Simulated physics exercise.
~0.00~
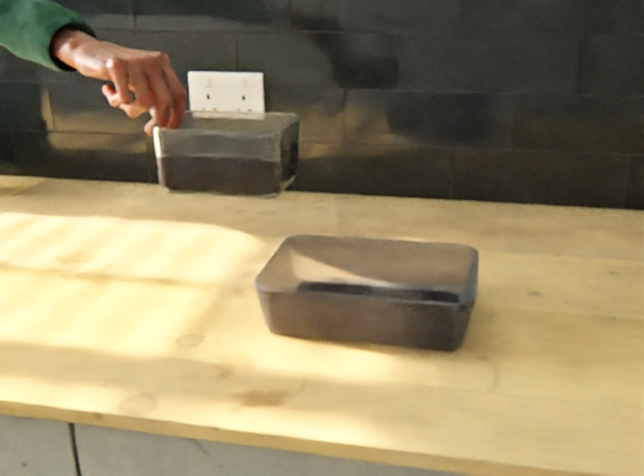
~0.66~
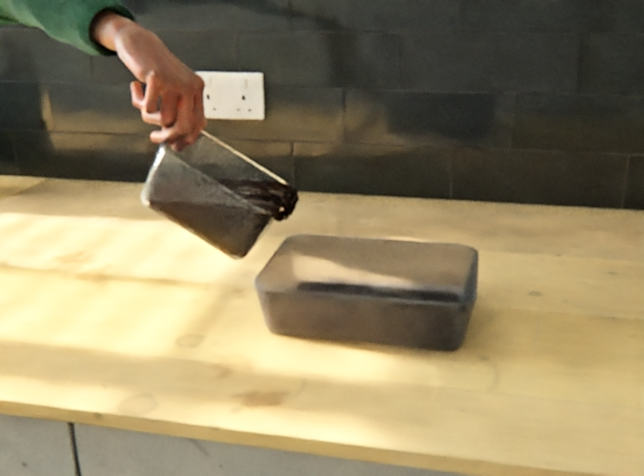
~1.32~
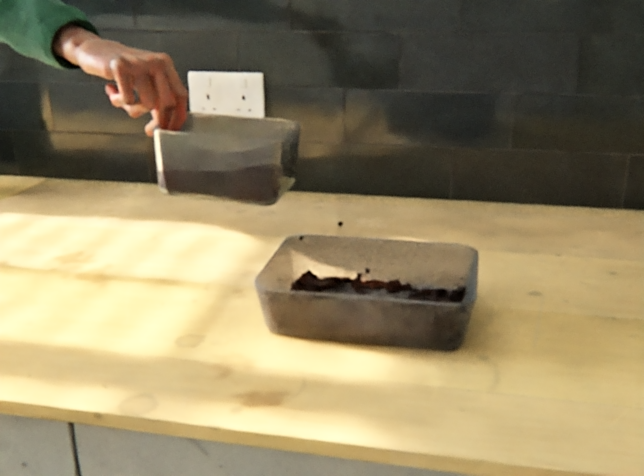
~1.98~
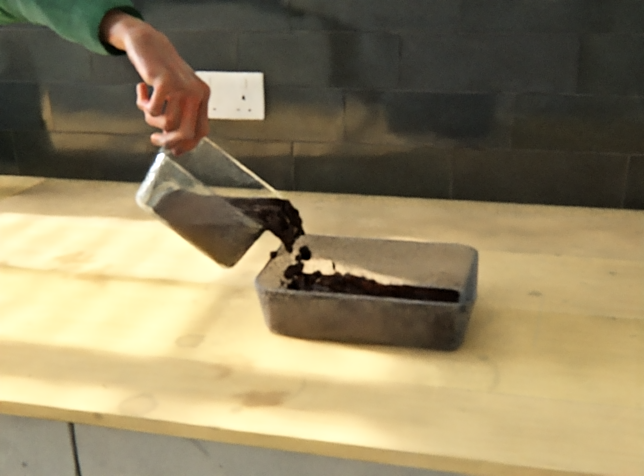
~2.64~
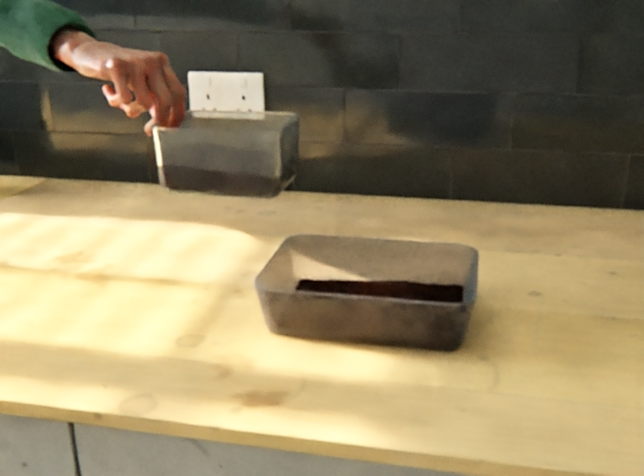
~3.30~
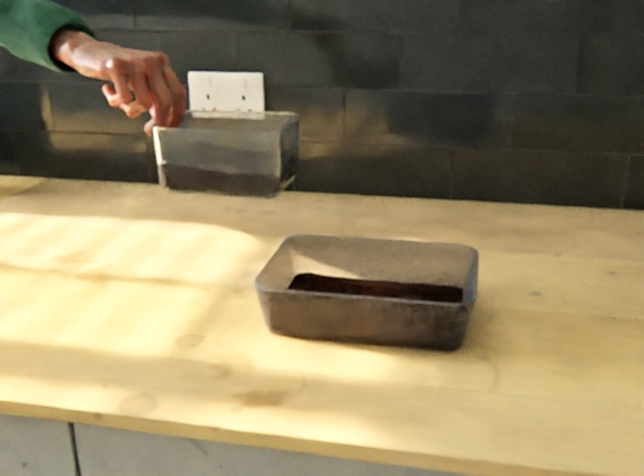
A hand tipping dark coffee from a clear tub into an oven dish twice, then holding the partly filled tub level.
